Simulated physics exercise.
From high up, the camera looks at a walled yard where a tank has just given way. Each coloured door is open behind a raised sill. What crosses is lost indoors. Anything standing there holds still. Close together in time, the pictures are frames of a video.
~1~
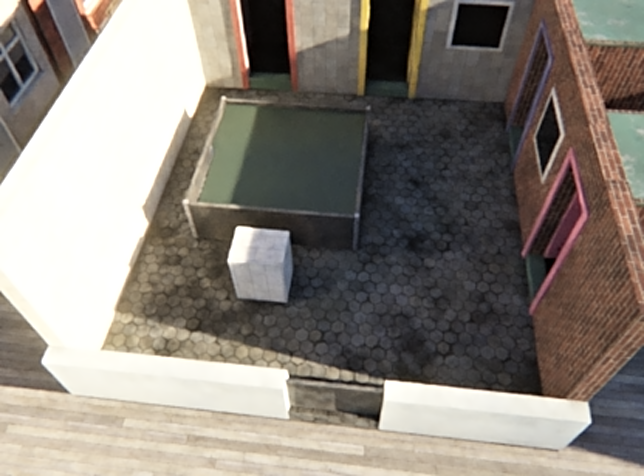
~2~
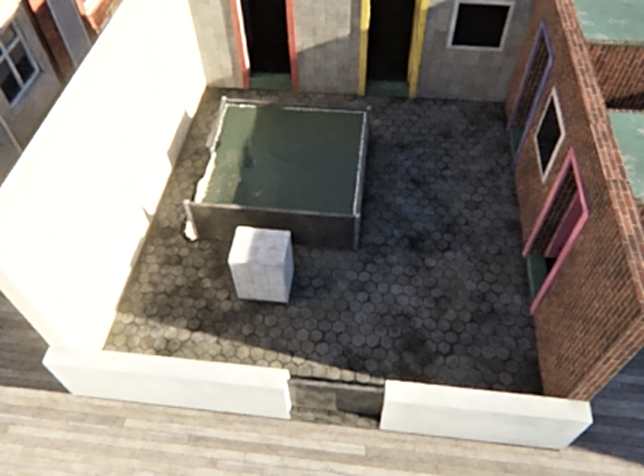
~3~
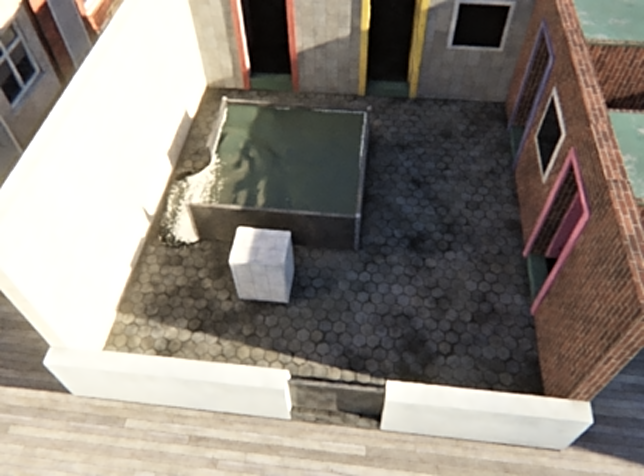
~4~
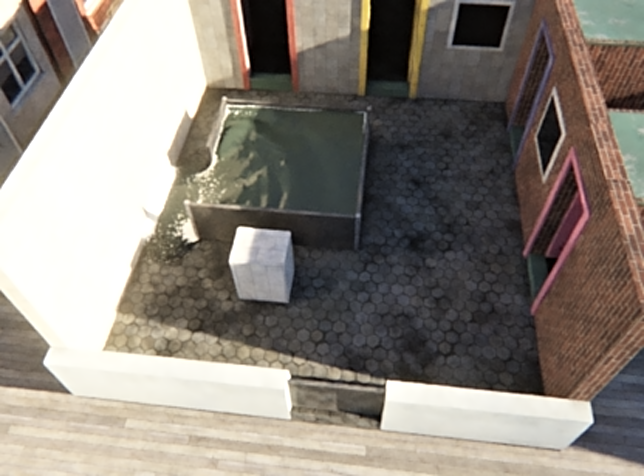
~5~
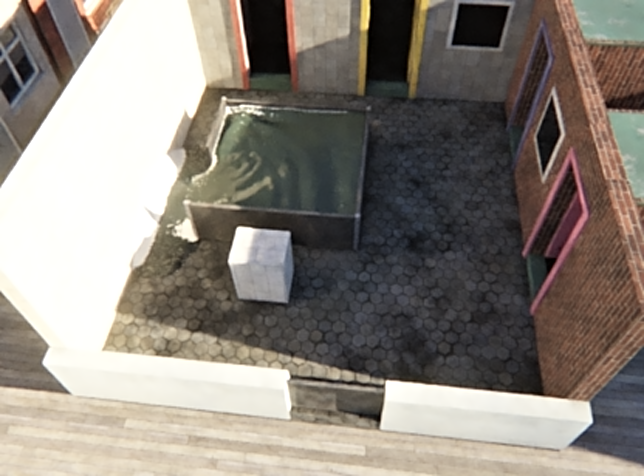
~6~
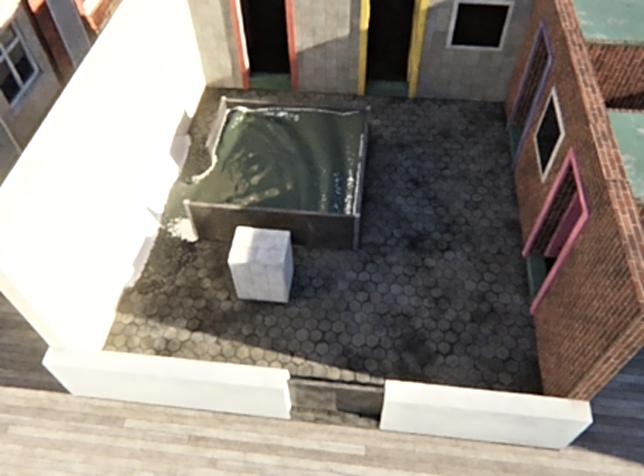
To begin with, a tank of still green water stands in a walled yard with open coloured doorways and a pale block in front. Water then bursts from the tank's left side, splashing onto the dark paving. Ripples cross the tank as the water spreads along the white wall towards the viewer.
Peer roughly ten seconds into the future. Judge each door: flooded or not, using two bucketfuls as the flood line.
Result: The yellow door never tops two buckets; the red door never tops two buckets; the pink door never tops two buckets; the blue door never tops two buckets.
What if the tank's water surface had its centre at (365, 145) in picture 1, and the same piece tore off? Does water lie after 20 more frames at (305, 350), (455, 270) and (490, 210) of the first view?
Log: Flood; no flood; no flood.
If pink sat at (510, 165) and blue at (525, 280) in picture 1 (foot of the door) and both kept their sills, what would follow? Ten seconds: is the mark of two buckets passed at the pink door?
My take is that the pink door remains below.
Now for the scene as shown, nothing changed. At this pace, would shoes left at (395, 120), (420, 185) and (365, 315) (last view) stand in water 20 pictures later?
Result, in the order given: Wetted / not wetted / wetted.
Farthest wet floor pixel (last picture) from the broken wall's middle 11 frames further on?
Somewhere near (339, 398).
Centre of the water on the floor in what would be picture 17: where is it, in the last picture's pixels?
Close to (245, 202), I reckon.
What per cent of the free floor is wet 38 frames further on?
Roughly 90 per cent.
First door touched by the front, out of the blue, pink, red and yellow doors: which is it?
Looks like the one in red.
A moment on, water covers 20 % of the floor; the yellow door not reached, the red door not reached, the pink door not reached, the blue door not reached.
Next, water covers 30 % of the floor; the yellow door not reached, the red door wet at the sill, nothing in, the pink door not reached, the blue door not reached.
Then, water covers 65 % of the floor; the yellow door wet at the sill, nothing in, the red door under two buckets in, the pink door not reached, the blue door not reached.
Later, water covers 90 % of the floor; the yellow door wet at the sill, nothing in, the red door under two buckets in, the pink door wet at the sill, nothing in, the blue door under two buckets in.
In the end, water covers 95 % of the floor; the yellow door under two buckets in, the red door under two buckets in, the pink door wet at the sill, nothing in, the blue door under two buckets in.
